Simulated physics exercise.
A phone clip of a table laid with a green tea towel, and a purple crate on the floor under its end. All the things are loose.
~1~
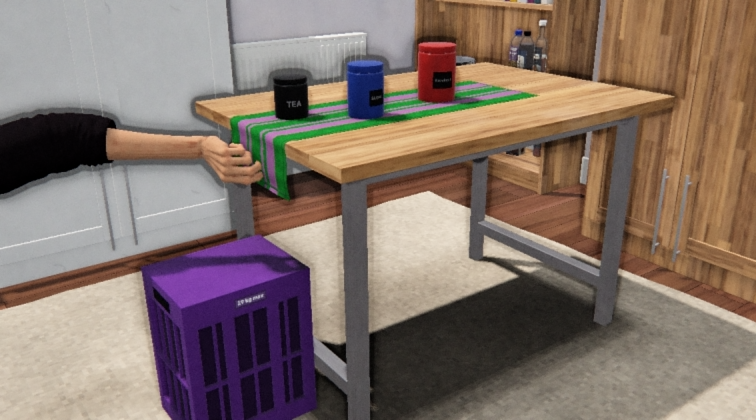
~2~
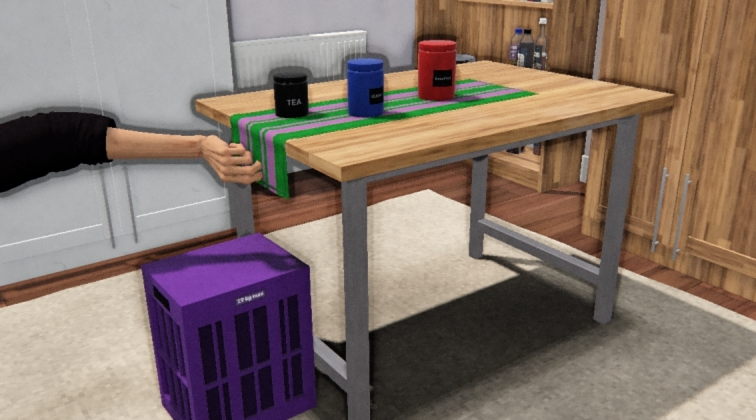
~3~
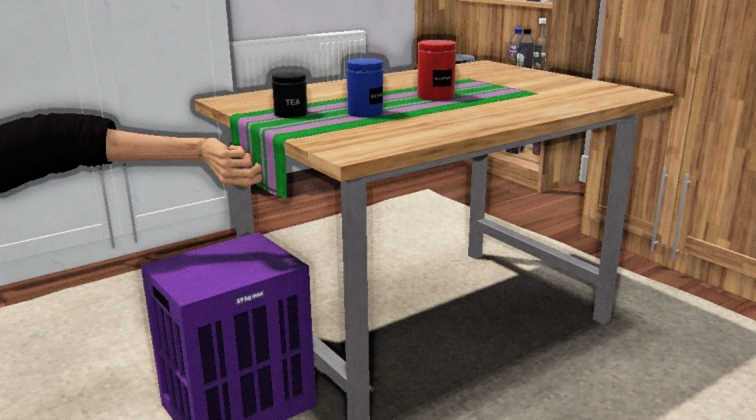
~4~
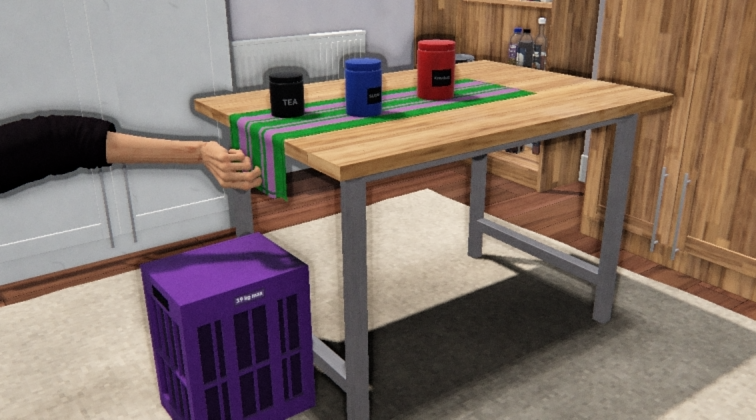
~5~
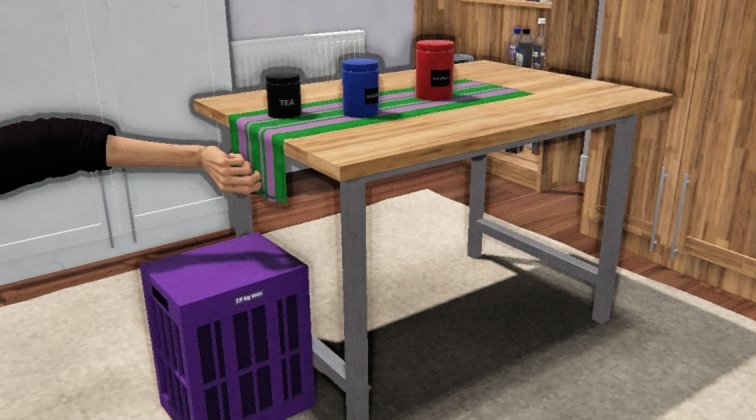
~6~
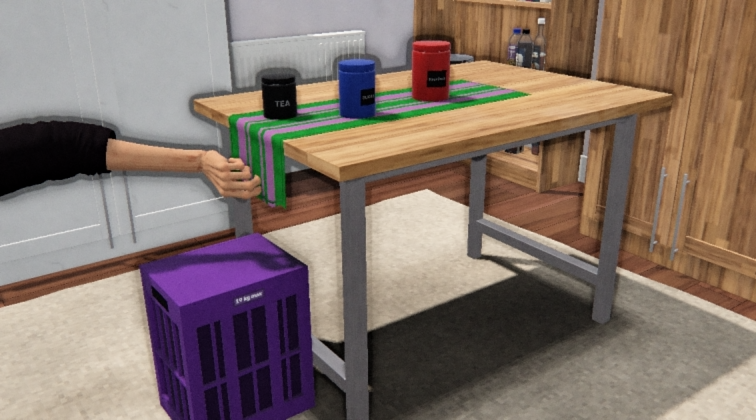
We see a hand at the left slowly pulling a green and purple striped cloth over the near end of a wooden table, as the black, blue and red canisters on it shift slightly left together above a purple crate.
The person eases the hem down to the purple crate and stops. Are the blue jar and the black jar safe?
The blue jar remains up there, the black jar is carried off the end.
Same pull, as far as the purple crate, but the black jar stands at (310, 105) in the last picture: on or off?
Then it is carried off.
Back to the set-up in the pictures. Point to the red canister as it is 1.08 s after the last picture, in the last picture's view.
At about (379, 78).
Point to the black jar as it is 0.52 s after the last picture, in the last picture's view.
By then it is at (244, 99).
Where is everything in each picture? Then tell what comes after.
Tea towel end (290, 201); blue jar (365, 63); black jar (290, 77); red canister (437, 44); top of the crate (216, 283), in the first frame.
Tea towel end (290, 200), far hem (540, 94); black jar (290, 75); black jar stands on the cloth, in the second frame.
Tea towel end (286, 200); blue jar (365, 61), in the third frame.
Tea towel end (287, 201), far hem (537, 94); black jar (286, 75), in the fourth frame.
Tea towel end (286, 204); blue jar (360, 61), in the fifth frame.
Tea towel end (286, 209), far hem (532, 95); blue jar (357, 62); black jar (278, 76); top of the crate (214, 281), in the sixth frame.
Then, 0.52 s on from there, hem going down; blue jar carried along near (322, 94); black jar carried along near (244, 99).
Then, 1.08 s on from there, hem on the crate; blue jar carried along near (298, 97); black jar over the edge.
In the end, hem on the crate; blue jar carried along near (298, 97); black jar over the edge. The blue jar keeps clear of the edge and the black jar falls off.
